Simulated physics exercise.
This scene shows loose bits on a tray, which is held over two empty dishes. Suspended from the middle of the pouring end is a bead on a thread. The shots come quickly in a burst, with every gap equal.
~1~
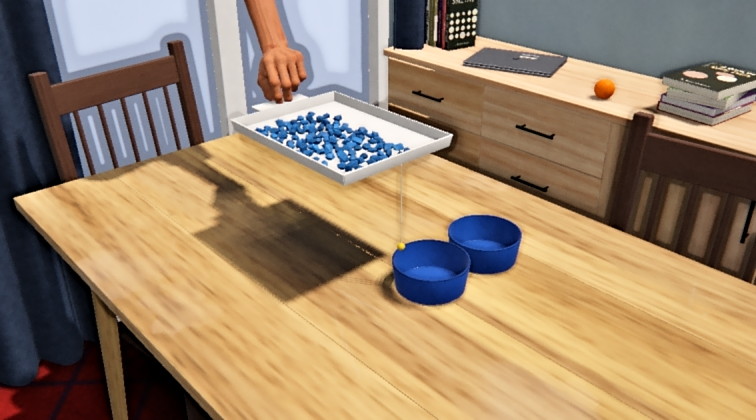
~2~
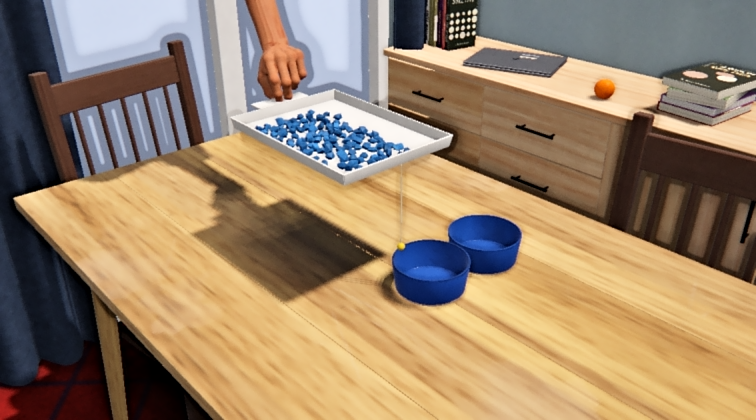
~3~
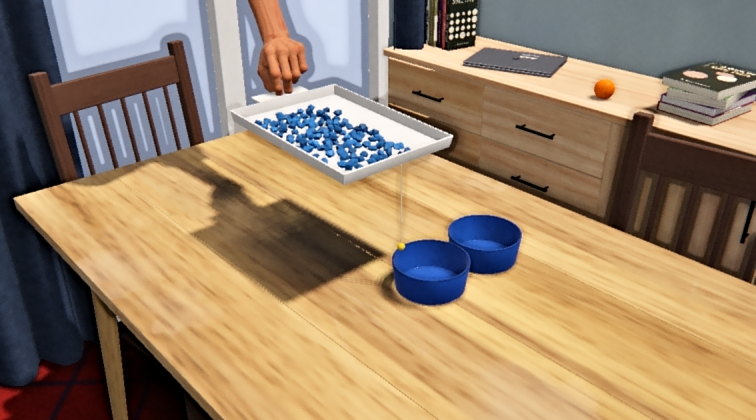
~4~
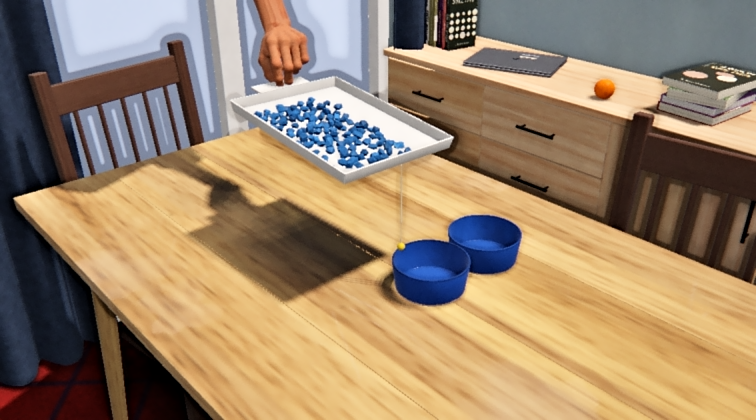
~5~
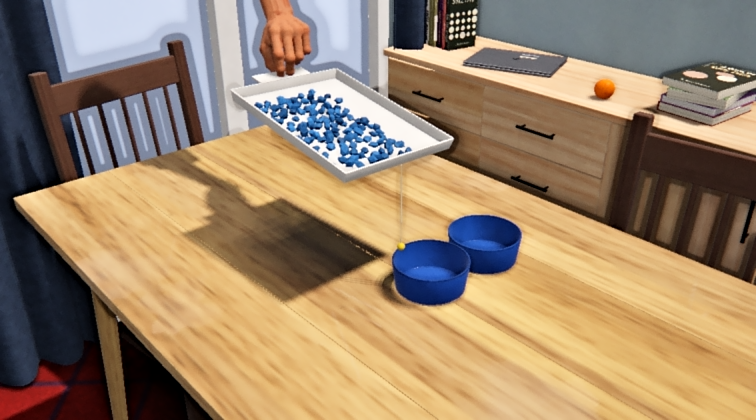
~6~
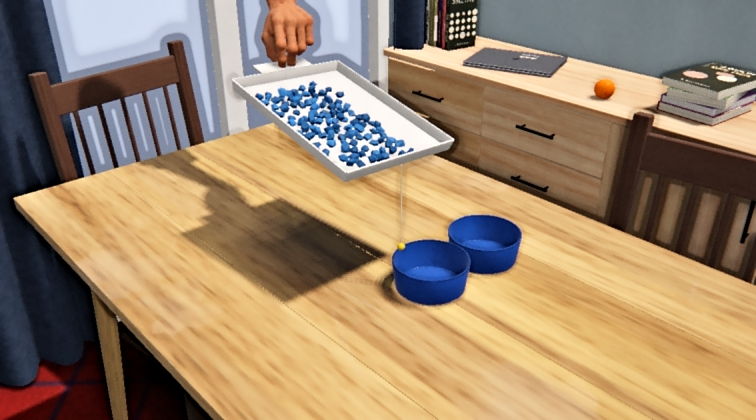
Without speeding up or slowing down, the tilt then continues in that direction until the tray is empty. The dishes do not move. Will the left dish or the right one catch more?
Most of the load heads over to the left dish, I'd guess.
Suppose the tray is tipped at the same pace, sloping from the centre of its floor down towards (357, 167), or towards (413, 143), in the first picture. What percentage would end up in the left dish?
First case: 0 %; second case: 40 %.
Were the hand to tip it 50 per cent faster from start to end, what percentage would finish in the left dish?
It would be around 50 percent.
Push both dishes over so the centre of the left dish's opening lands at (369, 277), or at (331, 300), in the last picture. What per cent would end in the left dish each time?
Respectively 0 percent and 0 percent.
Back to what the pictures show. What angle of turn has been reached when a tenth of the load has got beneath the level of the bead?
About 70 degrees.
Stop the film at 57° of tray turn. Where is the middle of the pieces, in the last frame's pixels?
The load is centred about (405, 143).
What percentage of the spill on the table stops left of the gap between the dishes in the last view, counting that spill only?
Roughly 40 in a hundred.
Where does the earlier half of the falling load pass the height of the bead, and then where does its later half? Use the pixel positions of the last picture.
At (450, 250) for the first part, then at (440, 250) for the others.
Soon, tray tipped steeply; nearly all on the tray; a small part in the air.
A while on, tray tipped right over; about a third on the tray; about a third in the left dish; a small part in the right dish; a small part outside both; a small part in the air.
Towards the end, tray tipped past a quarter turn; about two thirds in the left dish; a small part in the right dish; about a quarter outside both.
Finally, tray tipped past a quarter turn; about two thirds in the left dish; a small part in the right dish; about a quarter outside both.
